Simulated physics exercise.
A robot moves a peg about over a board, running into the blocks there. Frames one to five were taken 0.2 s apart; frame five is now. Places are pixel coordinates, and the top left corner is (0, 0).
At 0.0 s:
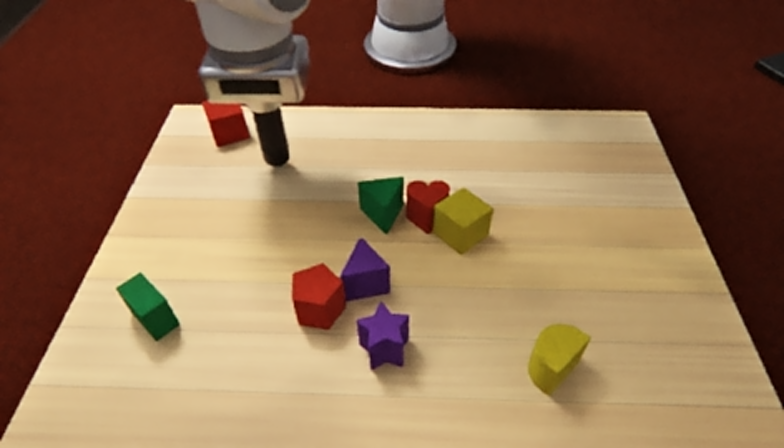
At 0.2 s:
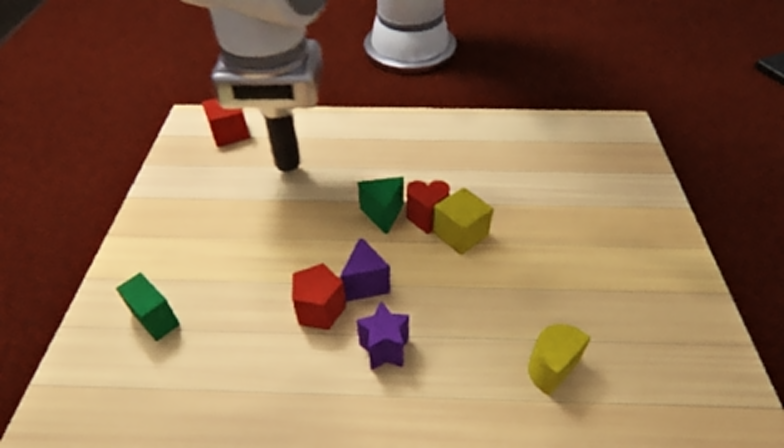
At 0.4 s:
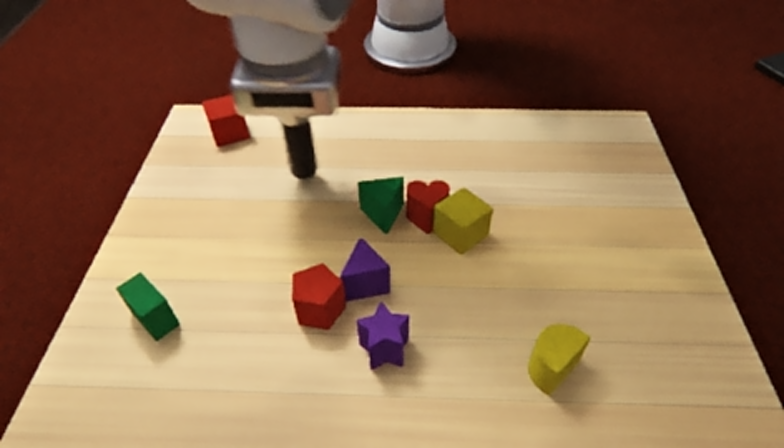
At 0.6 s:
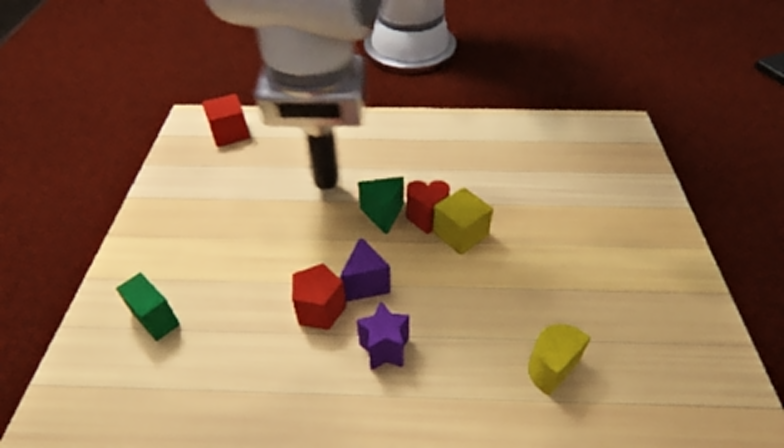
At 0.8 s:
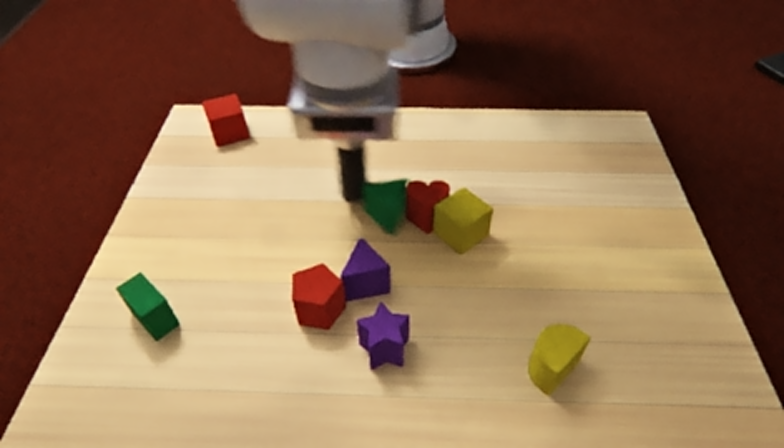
On a pale wooden board scattered with colored blocks, a robot arm moved its dark peg rightward and slightly nearer, then nudged the green three-sided block a little toward the red heart.
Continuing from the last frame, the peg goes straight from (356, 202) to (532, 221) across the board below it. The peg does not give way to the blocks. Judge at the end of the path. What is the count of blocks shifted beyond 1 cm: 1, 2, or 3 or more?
Answer: Three or more.
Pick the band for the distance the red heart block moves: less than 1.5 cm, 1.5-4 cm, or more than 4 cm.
If I had to pick, the red heart block travels beyond 4 cm here.
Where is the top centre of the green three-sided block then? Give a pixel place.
My estimate: (421, 206).
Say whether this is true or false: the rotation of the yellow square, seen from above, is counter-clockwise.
That statement is not accurate.
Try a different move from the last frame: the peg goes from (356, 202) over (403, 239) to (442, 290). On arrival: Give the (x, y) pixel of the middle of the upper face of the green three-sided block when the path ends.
It is at (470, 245).
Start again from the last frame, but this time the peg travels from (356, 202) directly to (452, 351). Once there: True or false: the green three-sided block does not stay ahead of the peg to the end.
That is true.
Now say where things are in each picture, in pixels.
Lower end of the peg at (277, 159), tops of blocks, green three-sided block at (382, 188), red heart block at (428, 191), yellow square at (464, 206), in the first picture.
Peg at (288, 164), blocks as before, in the second picture.
Peg at (305, 171), blocks as before, in the third picture.
Peg at (327, 181), blocks as before, in the fourth picture.
Peg at (355, 194), green three-sided block at (388, 190), red heart block at (428, 191), yellow square at (464, 206), in the fifth picture.
On the path given first. One third of the way, peg at (414, 200); green three-sided block at (415, 205); red heart block at (450, 186), turned 15° clockwise; yellow square at (471, 209).
Two thirds of the way, peg at (473, 206); green three-sided block at (421, 206); red heart block at (504, 180), turned 25° clockwise; yellow square at (480, 214), turned 35° clockwise.
At the end, peg at (534, 213); green three-sided block at (421, 206); red heart block at (548, 175), turned 30° anticlockwise; yellow square at (484, 216), turned 45° clockwise.
